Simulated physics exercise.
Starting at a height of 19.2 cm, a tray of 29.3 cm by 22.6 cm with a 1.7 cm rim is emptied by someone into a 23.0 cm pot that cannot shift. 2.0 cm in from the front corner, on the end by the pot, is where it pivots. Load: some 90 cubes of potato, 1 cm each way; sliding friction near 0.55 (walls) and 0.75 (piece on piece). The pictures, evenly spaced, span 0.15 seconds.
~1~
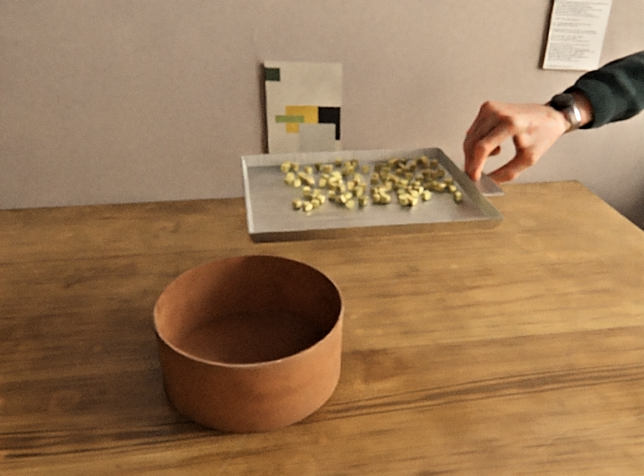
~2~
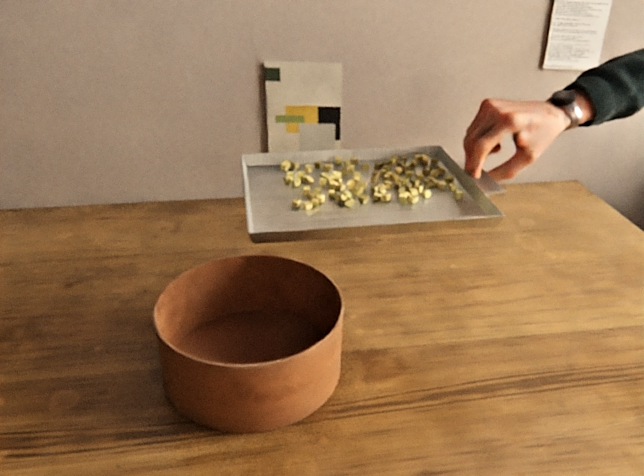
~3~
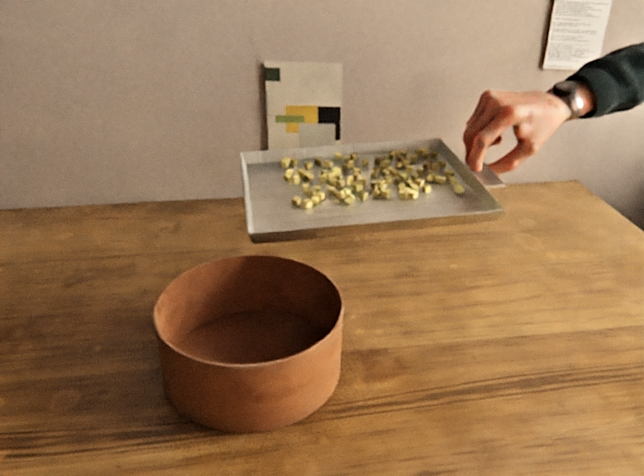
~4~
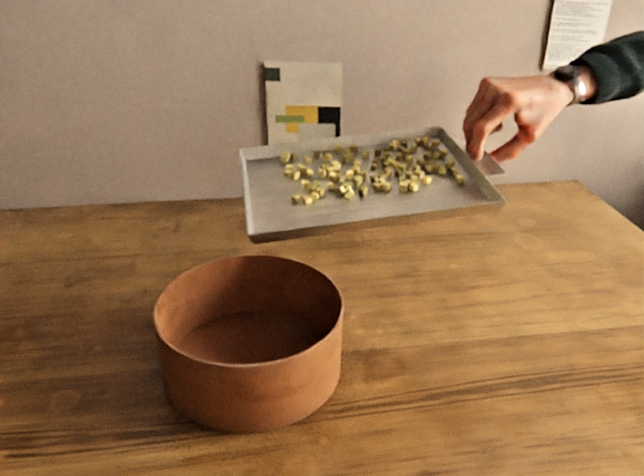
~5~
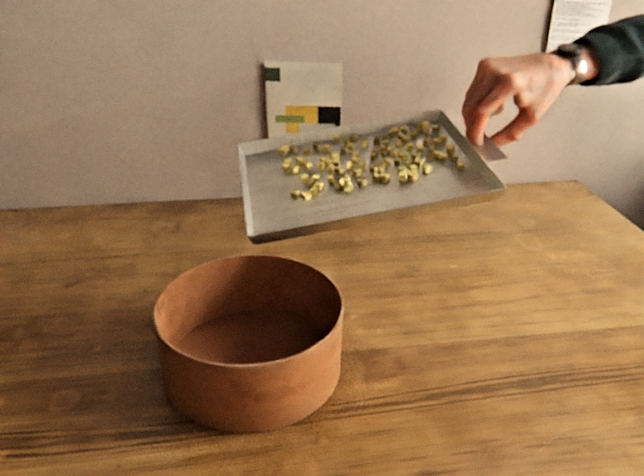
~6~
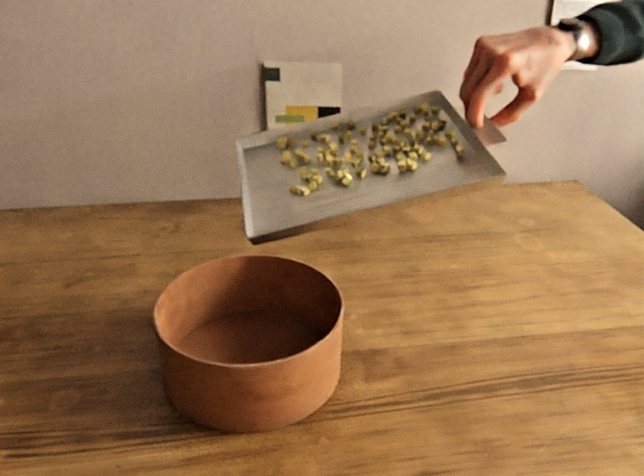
At first, a hand at the right holds a nearly level metal tray of small yellowish cubes above a wooden table, behind a round terracotta pot. The hand then slowly raises the tray's right end, giving it a modest slant down to the left, while the cubes stay spread across it.
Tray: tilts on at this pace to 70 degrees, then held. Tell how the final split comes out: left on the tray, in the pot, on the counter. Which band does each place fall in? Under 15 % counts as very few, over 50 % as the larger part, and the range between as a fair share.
Left on the tray: Very few. Pot: The larger part. Counter: Very few.
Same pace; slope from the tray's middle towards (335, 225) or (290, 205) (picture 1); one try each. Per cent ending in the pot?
The share comes to about 55 in a hundred, then about 45 in a hundred.
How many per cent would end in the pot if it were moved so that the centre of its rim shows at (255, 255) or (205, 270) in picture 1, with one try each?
Try one: ~ 0 %; try two: ~ 30 %.
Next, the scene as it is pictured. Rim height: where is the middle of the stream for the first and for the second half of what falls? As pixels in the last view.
Earlier half at about (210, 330), later half at about (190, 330) in pixels.
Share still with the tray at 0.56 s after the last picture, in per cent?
Something like 5 percent, roughly.
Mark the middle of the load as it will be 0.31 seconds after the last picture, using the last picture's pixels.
Load centre: About (300, 84) px.
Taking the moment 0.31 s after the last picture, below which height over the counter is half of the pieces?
Some 36 cm above the counter.
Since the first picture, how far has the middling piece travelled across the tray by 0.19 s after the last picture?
About 0 cm.
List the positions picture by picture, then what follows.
Tray tilt 0 degrees, front corners at (254, 230) and (498, 216); middle of the pieces at (374, 180); pot at (250, 302), in the first picture.
Tray tilt 1 degrees, front corners at (254, 230) and (498, 214); middle of the pieces at (374, 179), in the second picture.
Tray tilt 2 degrees, front corners at (253, 231) and (499, 208); middle of the pieces at (374, 174), in the third picture.
Tray tilt 6 degrees, front corners at (253, 231) and (500, 199), lowest corner left front; middle of the pieces at (374, 167), in the fourth picture.
Tray tilt 10 degrees, front corners at (252, 232) and (500, 187), lowest corner left front; middle of the pieces at (374, 157), in the fifth picture.
Tray tilt 15 degrees, front corners at (251, 234) and (500, 172), lowest corner left front; middle of the pieces at (372, 145); pot at (250, 302), in the sixth picture.
Then, 0.19 s after the last picture, tilt 44 degrees; the tray holds 100 %, the pot 0 %.
Then, 0.31 s after the last picture, tilt 63 degrees; the tray holds 100 %, the pot 0 %.
Then, 0.56 s after the last picture, tilt 70 degrees; the tray holds 5 %, the pot 75 %.
In the end, tray 0 %, pot 90 %, counter 10 %.
